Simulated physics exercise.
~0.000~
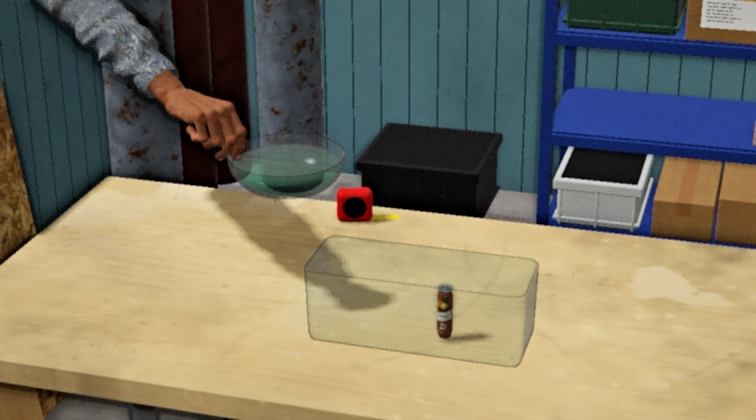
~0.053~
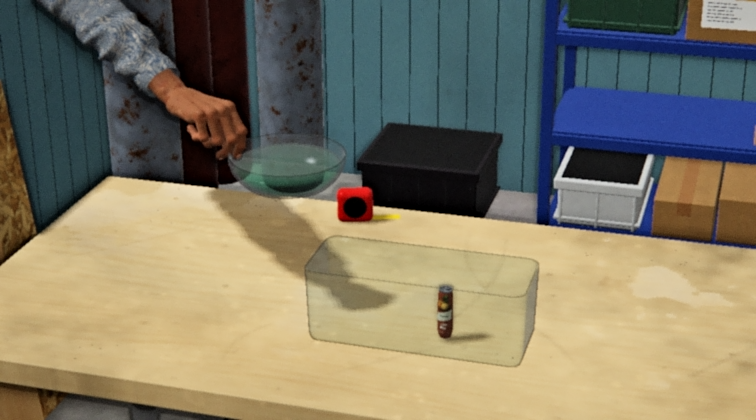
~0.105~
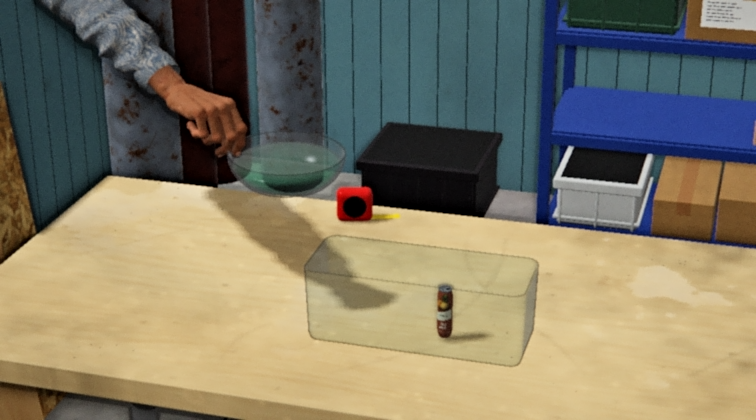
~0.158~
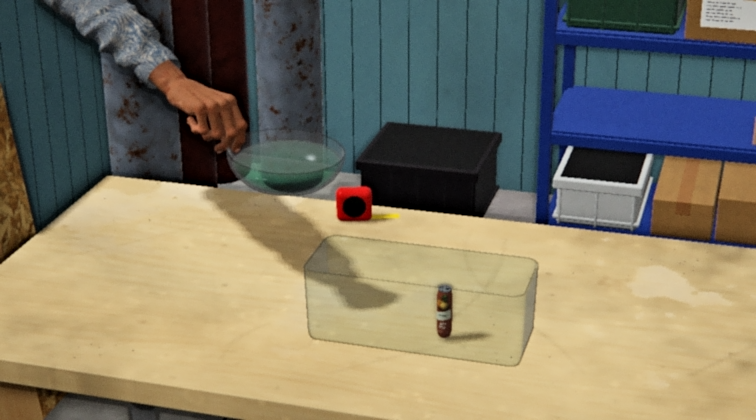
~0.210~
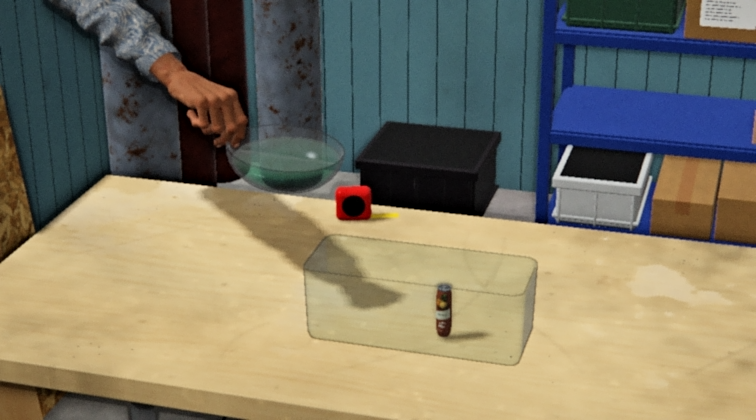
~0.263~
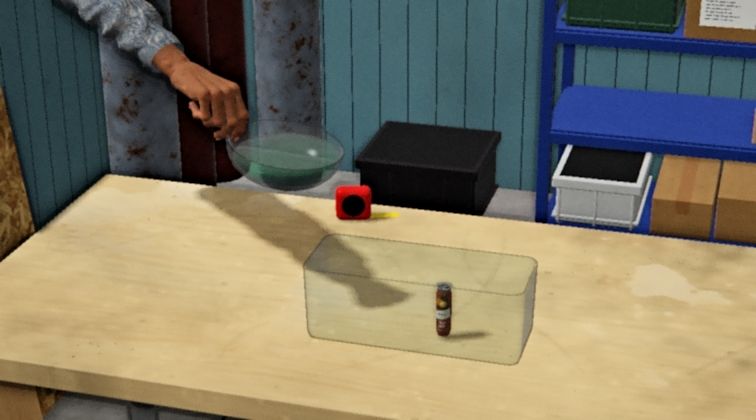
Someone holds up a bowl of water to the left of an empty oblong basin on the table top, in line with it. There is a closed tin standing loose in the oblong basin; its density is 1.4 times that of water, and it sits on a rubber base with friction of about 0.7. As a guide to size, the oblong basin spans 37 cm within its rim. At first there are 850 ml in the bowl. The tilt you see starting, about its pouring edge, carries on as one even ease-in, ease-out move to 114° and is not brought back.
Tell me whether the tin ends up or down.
Up.
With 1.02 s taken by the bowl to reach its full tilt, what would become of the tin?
In that case the tin overturns.
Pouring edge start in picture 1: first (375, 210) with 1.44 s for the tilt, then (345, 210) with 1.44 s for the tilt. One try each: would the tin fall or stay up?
Run one: It tumbles. Run two: It does not tip.
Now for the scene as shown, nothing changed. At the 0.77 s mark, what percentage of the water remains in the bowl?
Portion remaining: Approx. 32 per cent.
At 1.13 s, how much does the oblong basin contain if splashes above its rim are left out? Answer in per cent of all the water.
The share is close to 92 percent.
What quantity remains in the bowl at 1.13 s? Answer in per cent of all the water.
0 %.
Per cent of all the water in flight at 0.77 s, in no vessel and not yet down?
Around 52 percent.
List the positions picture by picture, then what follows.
It leans 0°; its right rim is at (343, 161); the water meets the walls at (237, 157) and (341, 168); the oblong basin's rim runs from (316, 253) to (532, 280); the tin's top is at (445, 291), in the first picture.
It leans 0°; its right rim is at (343, 161); the water meets the walls at (238, 156) and (341, 168), in the second picture.
It leans 2°; its right rim is at (342, 161); the water meets the walls at (237, 155) and (341, 166), in the third picture.
It leans 3°; its right rim is at (342, 161); the water meets the walls at (237, 153) and (341, 165), in the fourth picture.
It leans 6°; its right rim is at (341, 160); the water meets the walls at (237, 149) and (340, 163), in the fifth picture.
It leans 9°; its right rim is at (341, 160); the water meets the walls at (237, 145) and (340, 159), in the sixth picture.
Then, 0.77 s in, the tilt is 63° and 31 per cent is still to pour; the tin stands where it began.
Then, 1.13 s in, the tilt is 102° and 0 per cent is still to pour; the tin stands 1 cm from where it began.
Then, 1.52 s in, the tilt is 114° and 0 per cent is still to pour; the tin stands where it began.
Then, 1.94 s in, the tilt is 114° and 0 per cent is still to pour; the tin stands where it began.
Finally, the tin stands where it began.
